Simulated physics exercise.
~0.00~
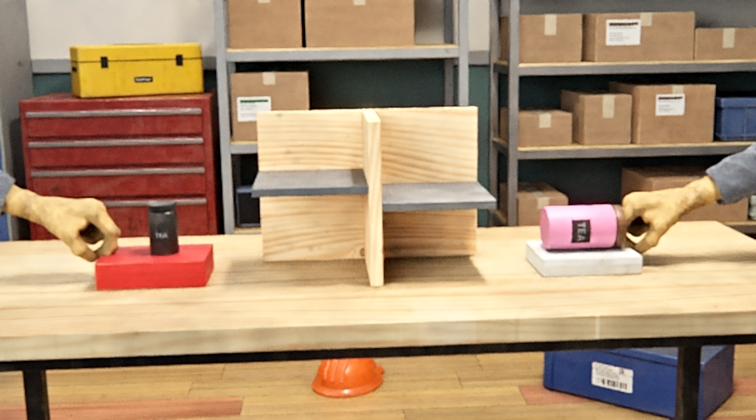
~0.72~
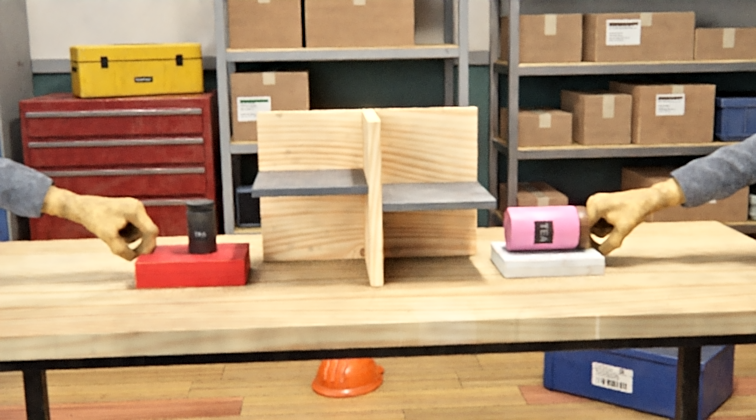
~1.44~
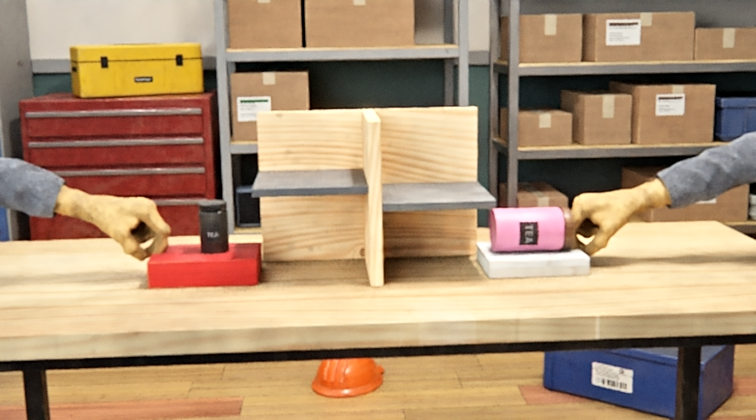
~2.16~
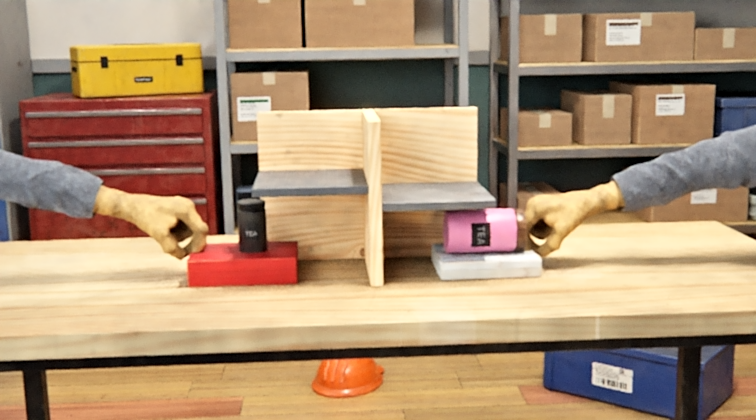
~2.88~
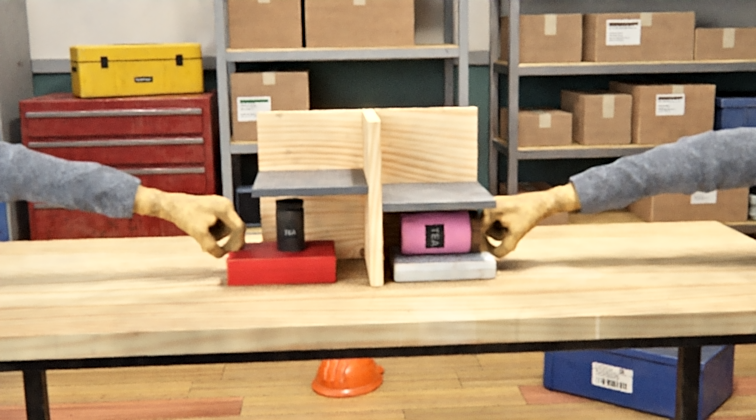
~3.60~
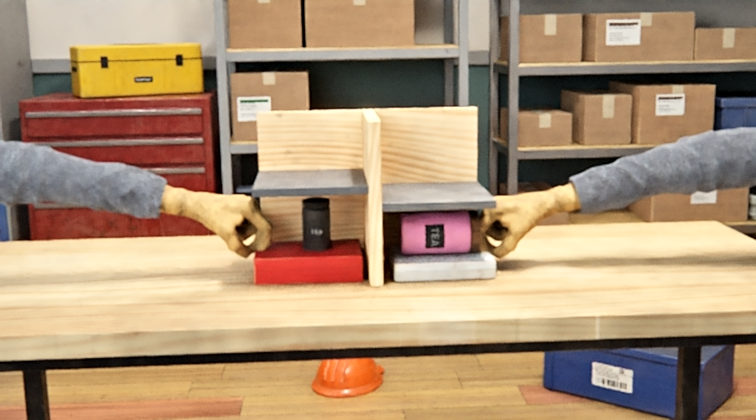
A black shaker standing on a red board and a pink jar lying on a white board are pushed inward by two hands from left and right across a workbench, and both pass beneath the grey shelves of a wooden stand, ending untouched on either side of its divider.
